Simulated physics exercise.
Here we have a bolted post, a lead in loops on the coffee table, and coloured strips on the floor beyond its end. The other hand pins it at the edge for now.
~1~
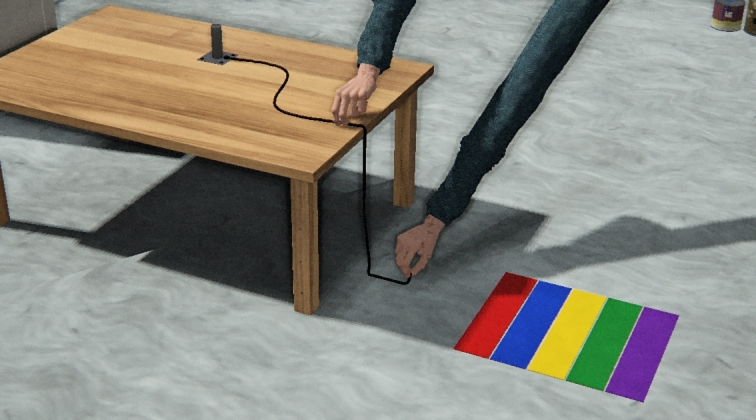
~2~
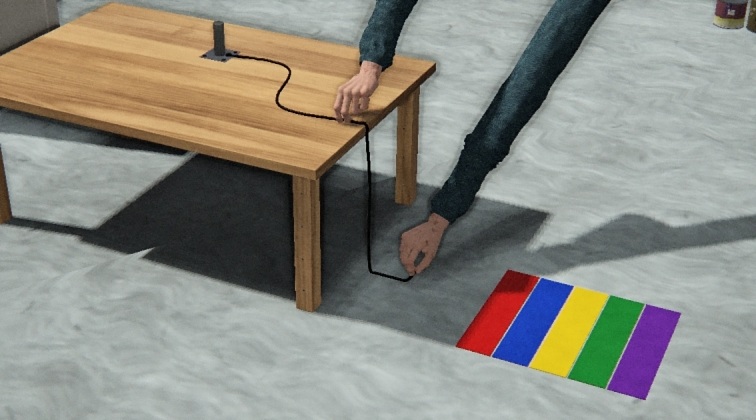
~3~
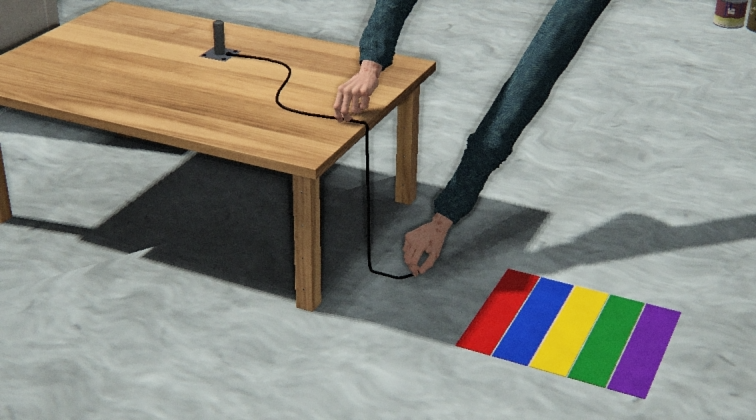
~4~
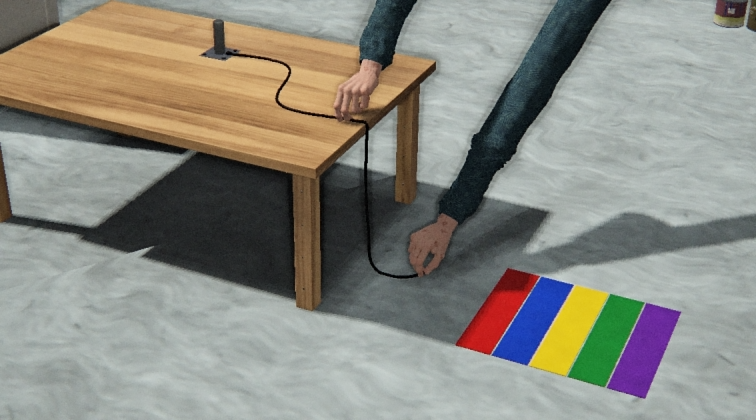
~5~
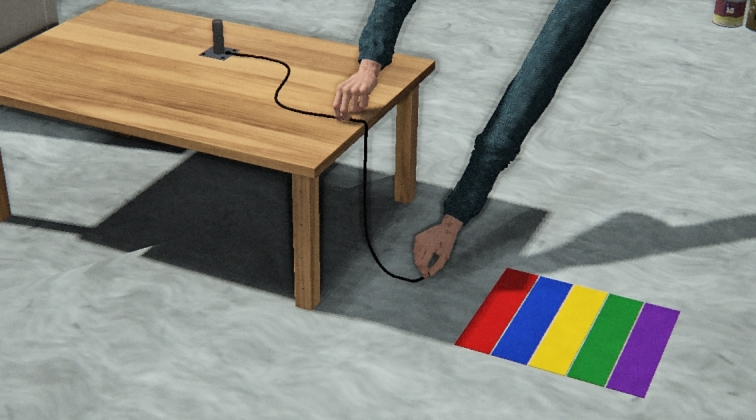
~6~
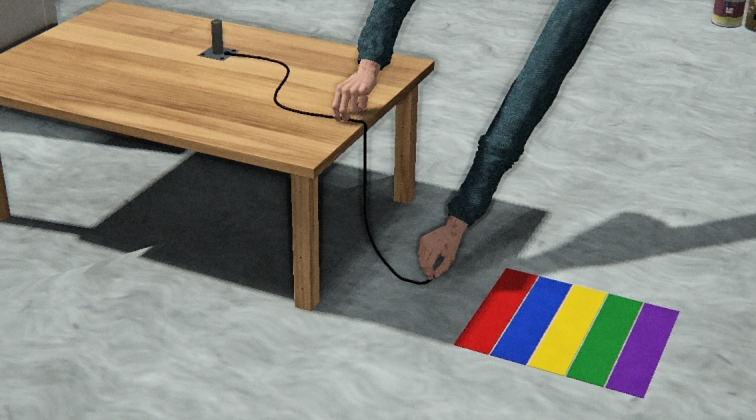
The clip shows one hand holding a black cord at a wooden table's edge while the other, gripping its end near the floor, moves slightly right, the hanging section curving as coloured strips lie on the floor nearby.
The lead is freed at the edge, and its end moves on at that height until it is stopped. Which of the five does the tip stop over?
Over yellow.
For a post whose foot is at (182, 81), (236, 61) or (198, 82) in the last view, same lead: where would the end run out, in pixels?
In that order: (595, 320), (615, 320) and (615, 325).
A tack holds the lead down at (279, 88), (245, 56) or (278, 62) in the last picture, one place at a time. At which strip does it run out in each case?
In that order: Blue; yellow; yellow.
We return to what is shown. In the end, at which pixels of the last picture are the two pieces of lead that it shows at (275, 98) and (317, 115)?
The first at (336, 94), the second at (384, 118).
Soon after, end near (522, 298); over blue.
Then, end near (559, 308); over yellow.
At full stretch, end near (580, 313); over yellow. The end stops over the yellow strip.
